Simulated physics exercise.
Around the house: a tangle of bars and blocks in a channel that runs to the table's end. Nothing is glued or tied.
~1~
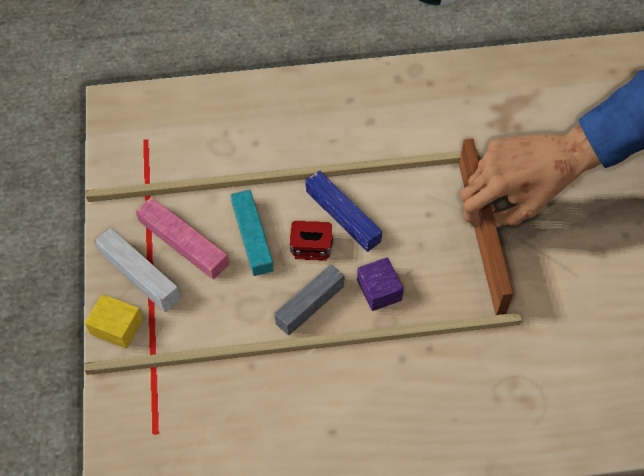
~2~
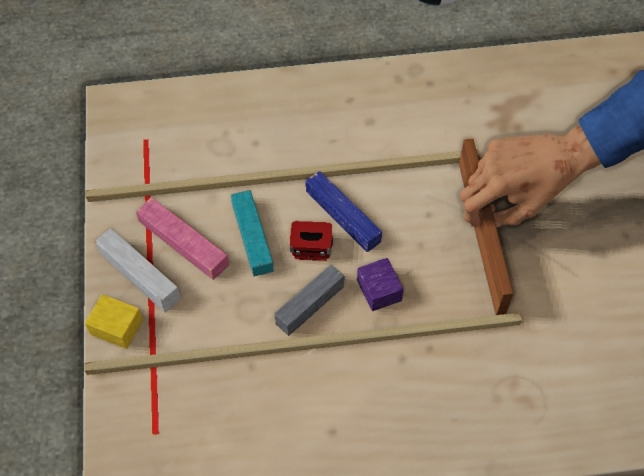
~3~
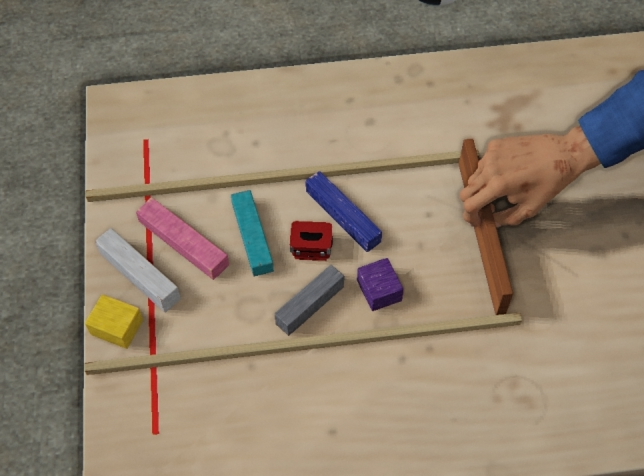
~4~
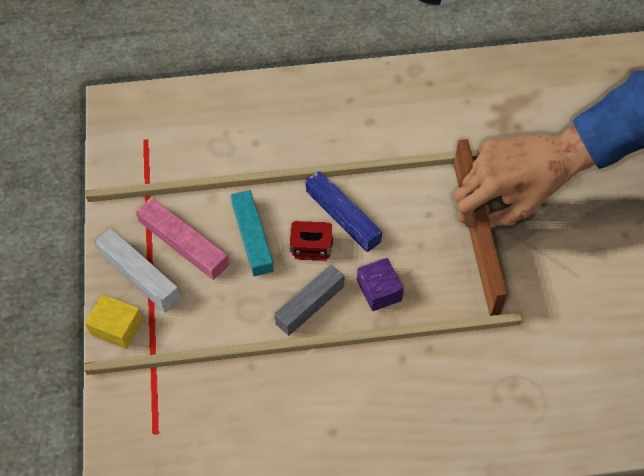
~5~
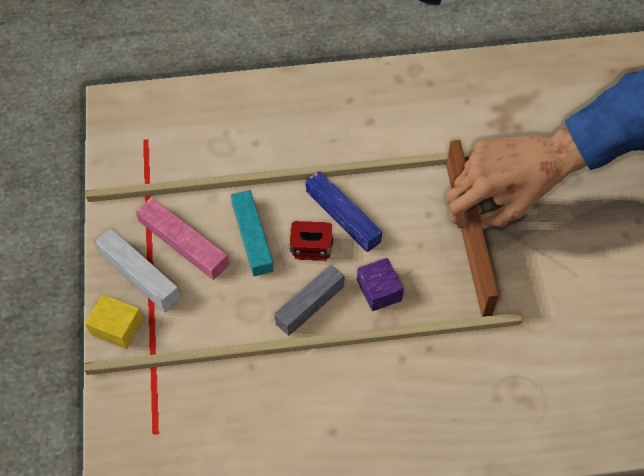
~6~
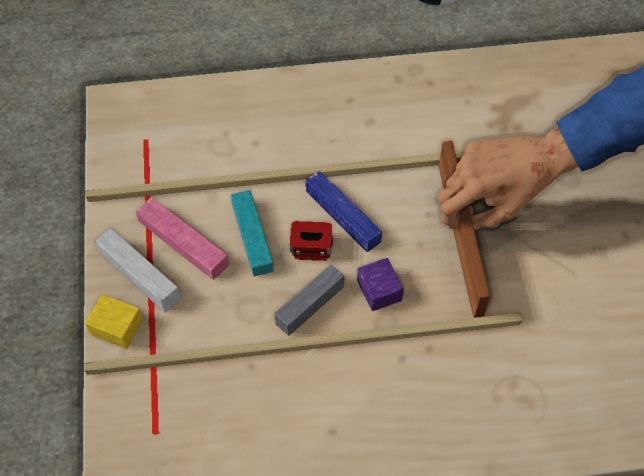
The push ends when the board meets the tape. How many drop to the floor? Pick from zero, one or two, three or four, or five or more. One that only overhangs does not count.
Here the number that fall off is three or four.
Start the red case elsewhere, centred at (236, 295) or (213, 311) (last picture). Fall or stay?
Place by place, it drops off; drops off.
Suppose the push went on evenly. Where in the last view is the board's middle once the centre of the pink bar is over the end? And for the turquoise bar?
Near (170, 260) and (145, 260).
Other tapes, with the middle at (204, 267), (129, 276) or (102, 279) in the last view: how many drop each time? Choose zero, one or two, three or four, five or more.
For each place: Zero; either three or four; five or more.
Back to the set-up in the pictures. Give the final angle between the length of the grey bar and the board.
Near 0 degrees.
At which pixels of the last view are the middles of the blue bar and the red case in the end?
About (138, 232), and the other about (108, 274).
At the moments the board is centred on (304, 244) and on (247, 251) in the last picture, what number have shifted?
First 6, then 8.
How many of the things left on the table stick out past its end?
Overhanging: 1.
Soon after, none off yet; yellow block at rest near (115, 321); white bar at rest near (138, 270); pink bar at rest near (182, 238).
At rest, the number that fall off is three or four; fallen, pink bar, white bar and yellow block.
